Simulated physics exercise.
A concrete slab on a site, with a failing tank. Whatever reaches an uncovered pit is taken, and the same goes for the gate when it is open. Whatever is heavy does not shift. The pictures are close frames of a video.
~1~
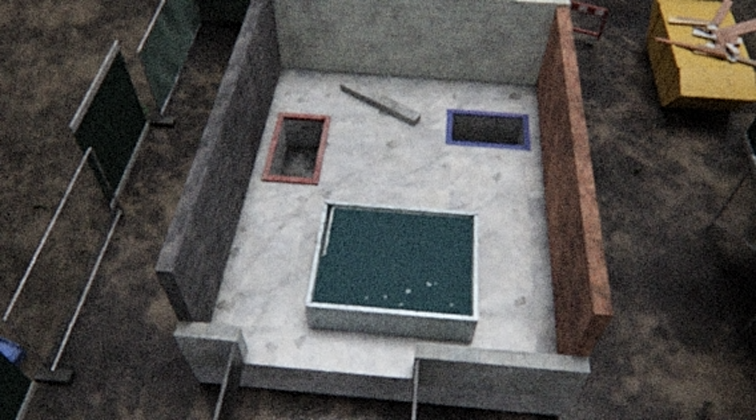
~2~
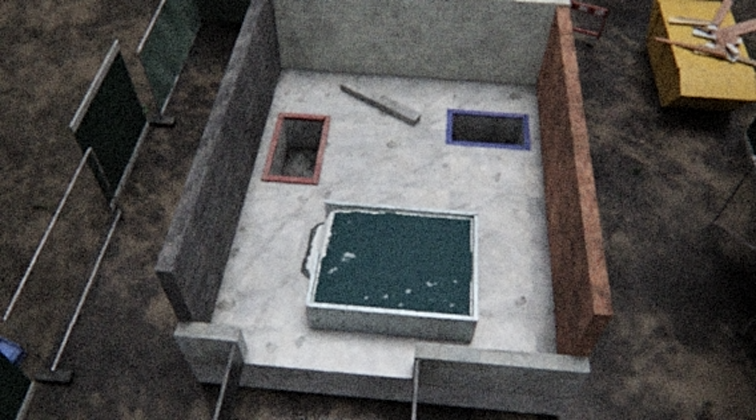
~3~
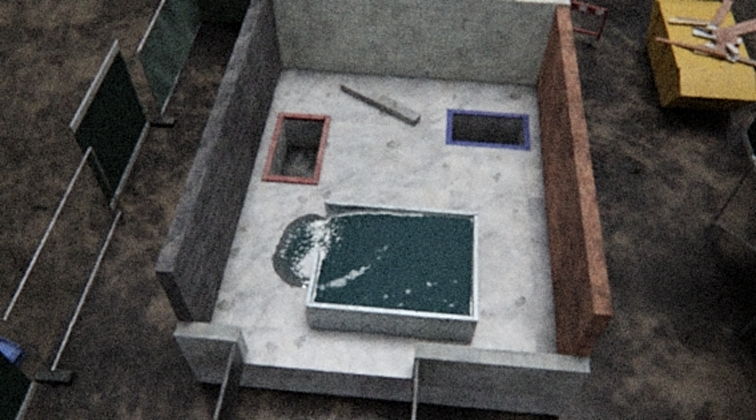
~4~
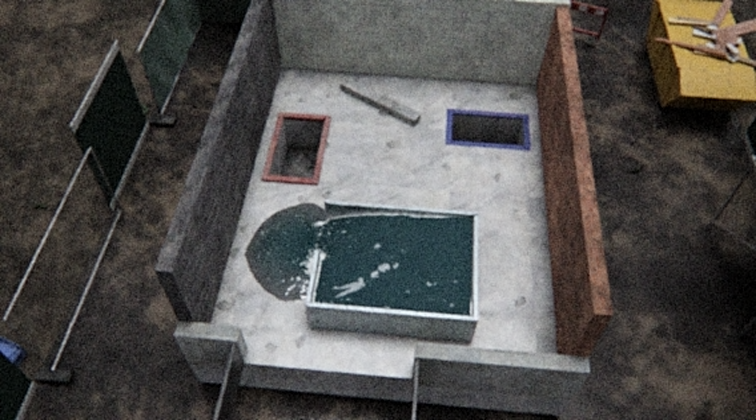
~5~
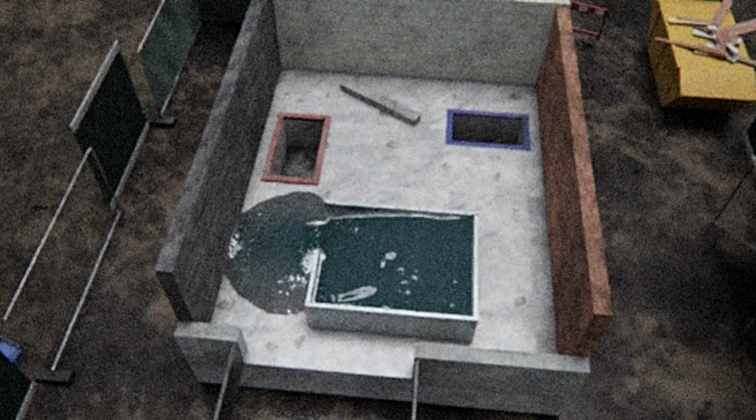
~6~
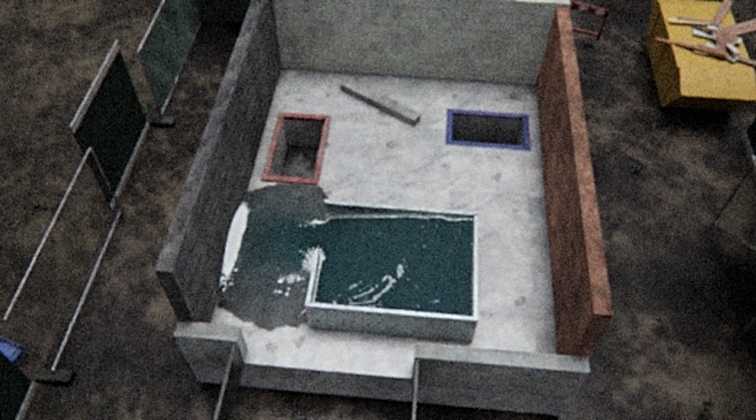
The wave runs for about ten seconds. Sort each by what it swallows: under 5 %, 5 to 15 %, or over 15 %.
Sorted: Gate over 15 %, red pit over 15 %, blue pit under 5 %.
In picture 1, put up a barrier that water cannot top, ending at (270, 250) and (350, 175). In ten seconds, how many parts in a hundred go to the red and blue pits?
Shares in percent - red: 4; blue: 6.
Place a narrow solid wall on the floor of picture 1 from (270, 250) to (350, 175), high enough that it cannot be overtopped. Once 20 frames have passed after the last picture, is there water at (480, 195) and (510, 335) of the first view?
First spot swamped; second spot not reached.
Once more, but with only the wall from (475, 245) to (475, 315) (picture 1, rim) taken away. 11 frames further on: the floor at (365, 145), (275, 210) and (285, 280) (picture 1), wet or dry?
Result, in sequence: Untouched by the flood; untouched by the flood; untouched by the flood.
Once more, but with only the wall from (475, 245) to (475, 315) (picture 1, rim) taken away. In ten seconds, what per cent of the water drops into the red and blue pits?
The red pit takes 0 per cent and the blue pit 30 per cent.
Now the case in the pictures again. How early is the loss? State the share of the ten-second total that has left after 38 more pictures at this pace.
About 65 per cent.
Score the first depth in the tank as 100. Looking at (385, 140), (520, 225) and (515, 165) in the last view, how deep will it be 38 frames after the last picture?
About 2, 0, 0 %.
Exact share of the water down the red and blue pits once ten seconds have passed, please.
Roughly 24 percent first, and 2 percent second.
A moment on, water covers 15 % of the floor; the gate 0 %, the red pit 0 %, the blue pit 0 %.
Next, water covers 25 % of the floor; the gate 0 %, the red pit 4 %, the blue pit 0 %.
Then, water covers 35 % of the floor; the gate 3 %, the red pit 11 %, the blue pit 0 %.
Later, water covers 60 % of the floor; the gate 10 %, the red pit 19 %, the blue pit 0 %.
In the end, water covers 90 % of the floor; the gate 17 %, the red pit 24 %, the blue pit 2 %.
